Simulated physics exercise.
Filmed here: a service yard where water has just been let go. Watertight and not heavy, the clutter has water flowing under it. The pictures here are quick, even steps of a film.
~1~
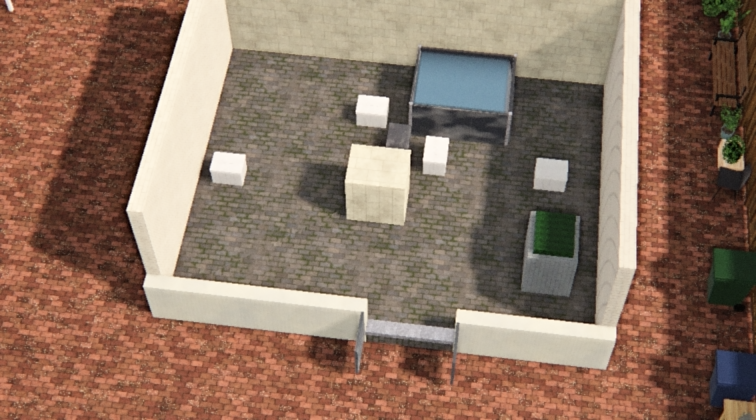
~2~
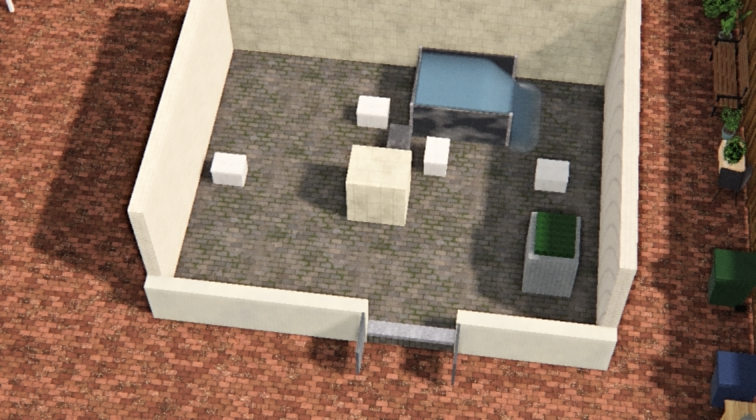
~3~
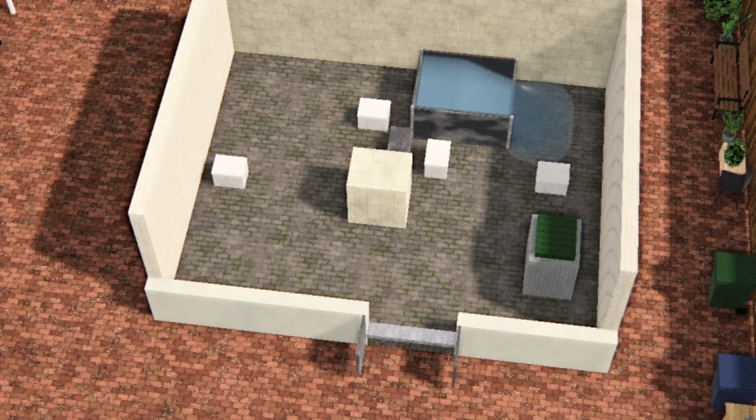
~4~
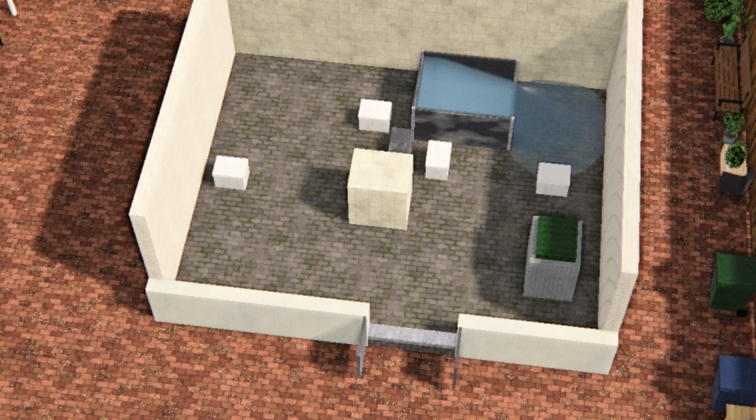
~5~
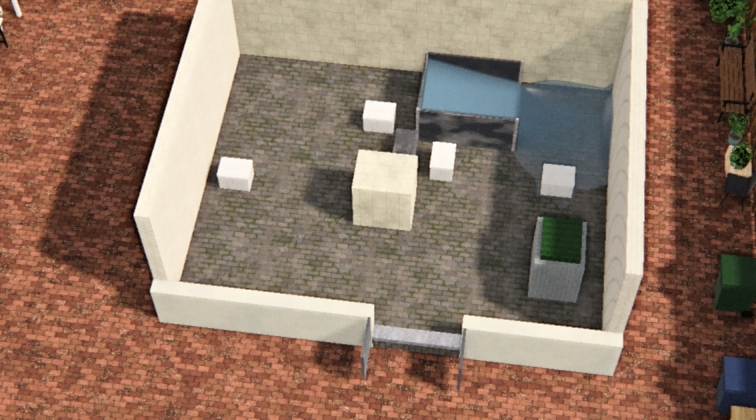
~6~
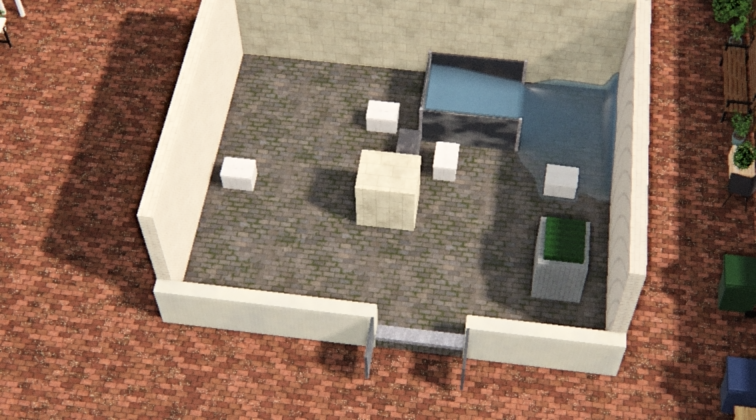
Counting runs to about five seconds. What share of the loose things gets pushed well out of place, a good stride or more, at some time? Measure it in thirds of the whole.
The share is under a third of the whole.
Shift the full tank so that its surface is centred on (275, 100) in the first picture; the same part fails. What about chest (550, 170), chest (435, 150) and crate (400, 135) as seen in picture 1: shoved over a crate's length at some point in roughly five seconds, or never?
First displaced far, then displaced far, then displaced far.
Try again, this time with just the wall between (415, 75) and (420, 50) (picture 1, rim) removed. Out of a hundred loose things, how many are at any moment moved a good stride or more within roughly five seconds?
Roughly 20 %.
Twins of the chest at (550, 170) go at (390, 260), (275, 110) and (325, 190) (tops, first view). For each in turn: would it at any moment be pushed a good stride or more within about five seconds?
In turn: Swept aside, under that, no.
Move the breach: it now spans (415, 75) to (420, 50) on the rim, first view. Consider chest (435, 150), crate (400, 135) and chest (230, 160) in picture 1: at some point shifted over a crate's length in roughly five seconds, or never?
Taking them one at a time, the first not displaced that far, the second not displaced that far and the third gets shoved clear.
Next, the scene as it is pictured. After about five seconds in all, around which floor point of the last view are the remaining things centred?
That works out to about (353, 182) on the floor.
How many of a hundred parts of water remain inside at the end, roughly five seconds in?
I'd say close to 98 percent.
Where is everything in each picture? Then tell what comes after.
In the first frame, a chest at (552, 168) rests on the ground; a chest at (372, 105) rests on the ground; 0 of 5 have shifted.
In the second frame, a chest at (553, 169) rests on the ground; a chest at (373, 106), on the bottom; 0 of 5 have shifted.
In the third frame, a chest at (554, 172) rests on the ground; a chest at (374, 108), on the bottom; 0 of 5 have shifted.
In the fourth frame, a chest at (555, 173) rests on the ground; a chest at (375, 109), on the bottom; 0 of 5 have shifted.
In the fifth frame, a chest at (559, 174), on the bottom; a chest at (380, 110) rests on the ground; 0 of 5 have shifted.
In the sixth frame, a chest at (562, 175), on the bottom; a chest at (383, 110), on the bottom; 0 of 5 have shifted.
A moment on, 0 of 5 are well off their spots; 0 afloat.
Next, 1 of 5 are well off their spots; 1 afloat.
Later, 1 of 5 are well off their spots; 1 afloat.
In the end, 1 of 5 are well off their spots, and 1 have been at some point; 1 afloat.
